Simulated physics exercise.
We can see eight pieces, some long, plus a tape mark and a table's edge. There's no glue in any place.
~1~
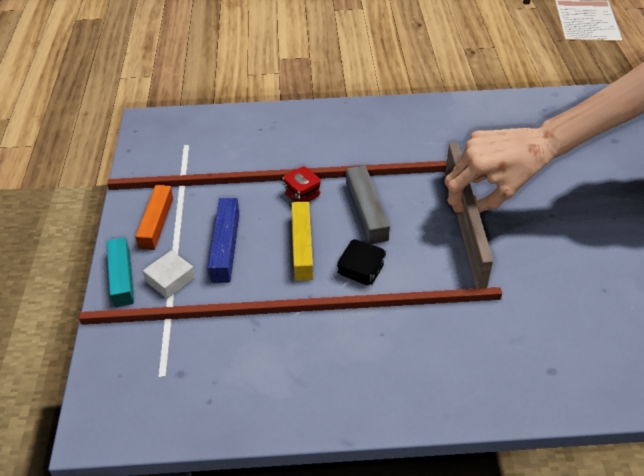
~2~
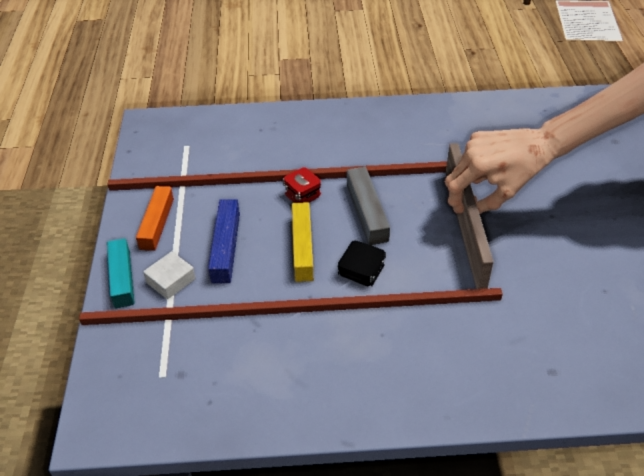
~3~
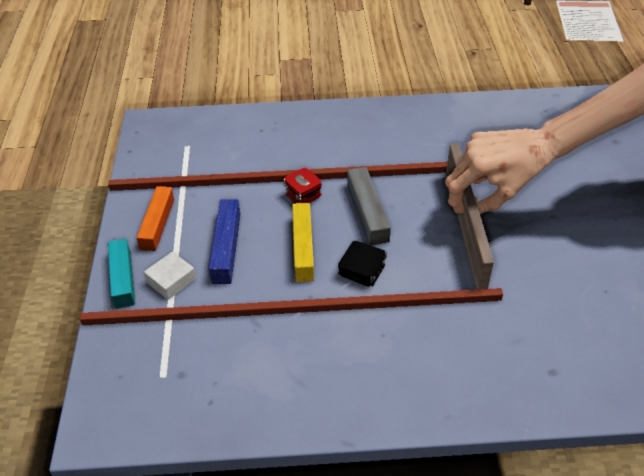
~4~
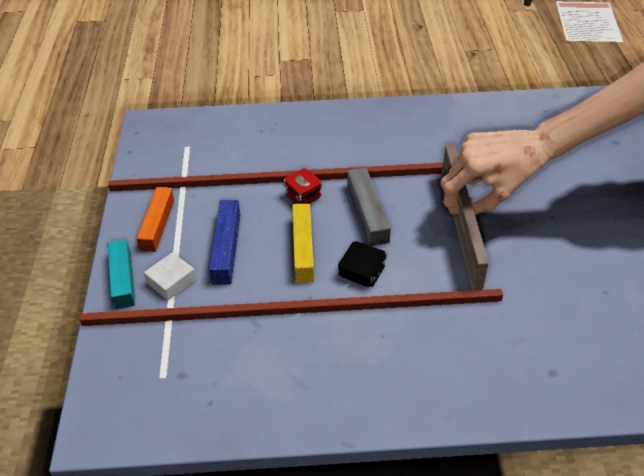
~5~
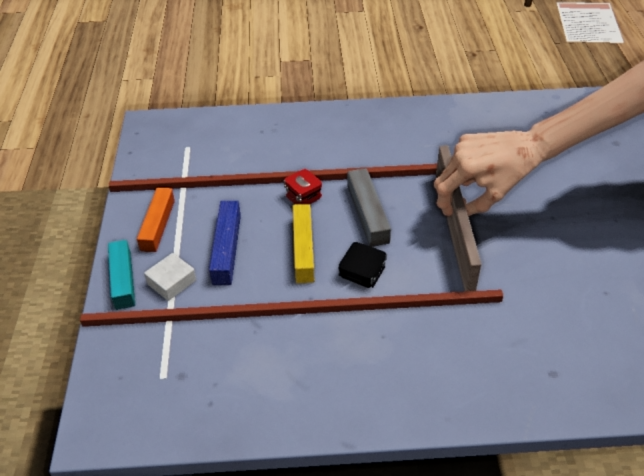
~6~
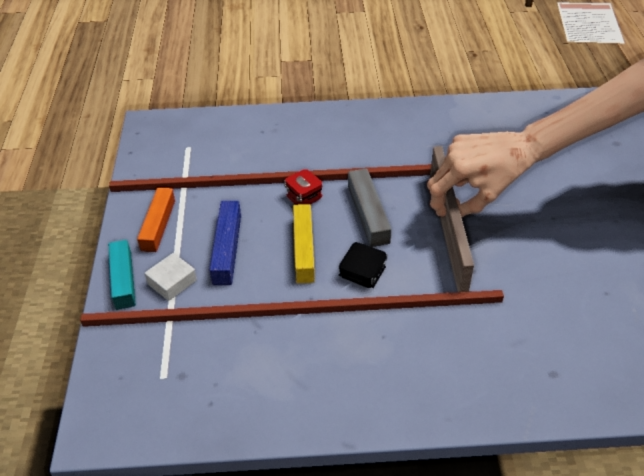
On a blue table, a hand slides an upright board slightly left toward scattered blocks.
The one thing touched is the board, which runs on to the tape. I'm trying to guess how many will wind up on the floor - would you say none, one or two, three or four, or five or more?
The count that comes down will most likely be a single one or two.
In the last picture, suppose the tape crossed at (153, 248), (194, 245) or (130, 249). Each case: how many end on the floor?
It would be 3, 1 and 6.
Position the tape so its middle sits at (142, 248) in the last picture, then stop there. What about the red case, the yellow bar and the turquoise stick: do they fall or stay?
Observed: Red case not toppled; yellow bar not toppled; turquoise stick toppled.
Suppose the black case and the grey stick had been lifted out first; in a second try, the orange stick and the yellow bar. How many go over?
First 0, second 1.
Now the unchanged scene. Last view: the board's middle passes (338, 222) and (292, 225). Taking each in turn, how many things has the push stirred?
By then 4, and 4.
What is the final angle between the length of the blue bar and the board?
It is near 10° out of line.
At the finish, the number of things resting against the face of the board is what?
Contact count: 2.
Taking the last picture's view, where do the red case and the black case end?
In the last picture the red case sits around (148, 195) and the black case around (154, 286).
Soon after, none off yet; turquoise stick at rest near (122, 274); orange stick at rest near (157, 219); white block at rest near (171, 277).
After that, none off yet; turquoise stick displaced a little near (93, 275); orange stick moving near (151, 219); white block displaced about its own width near (120, 275).
In the end, the number that fall off is one or two; gone, white block and turquoise stick.
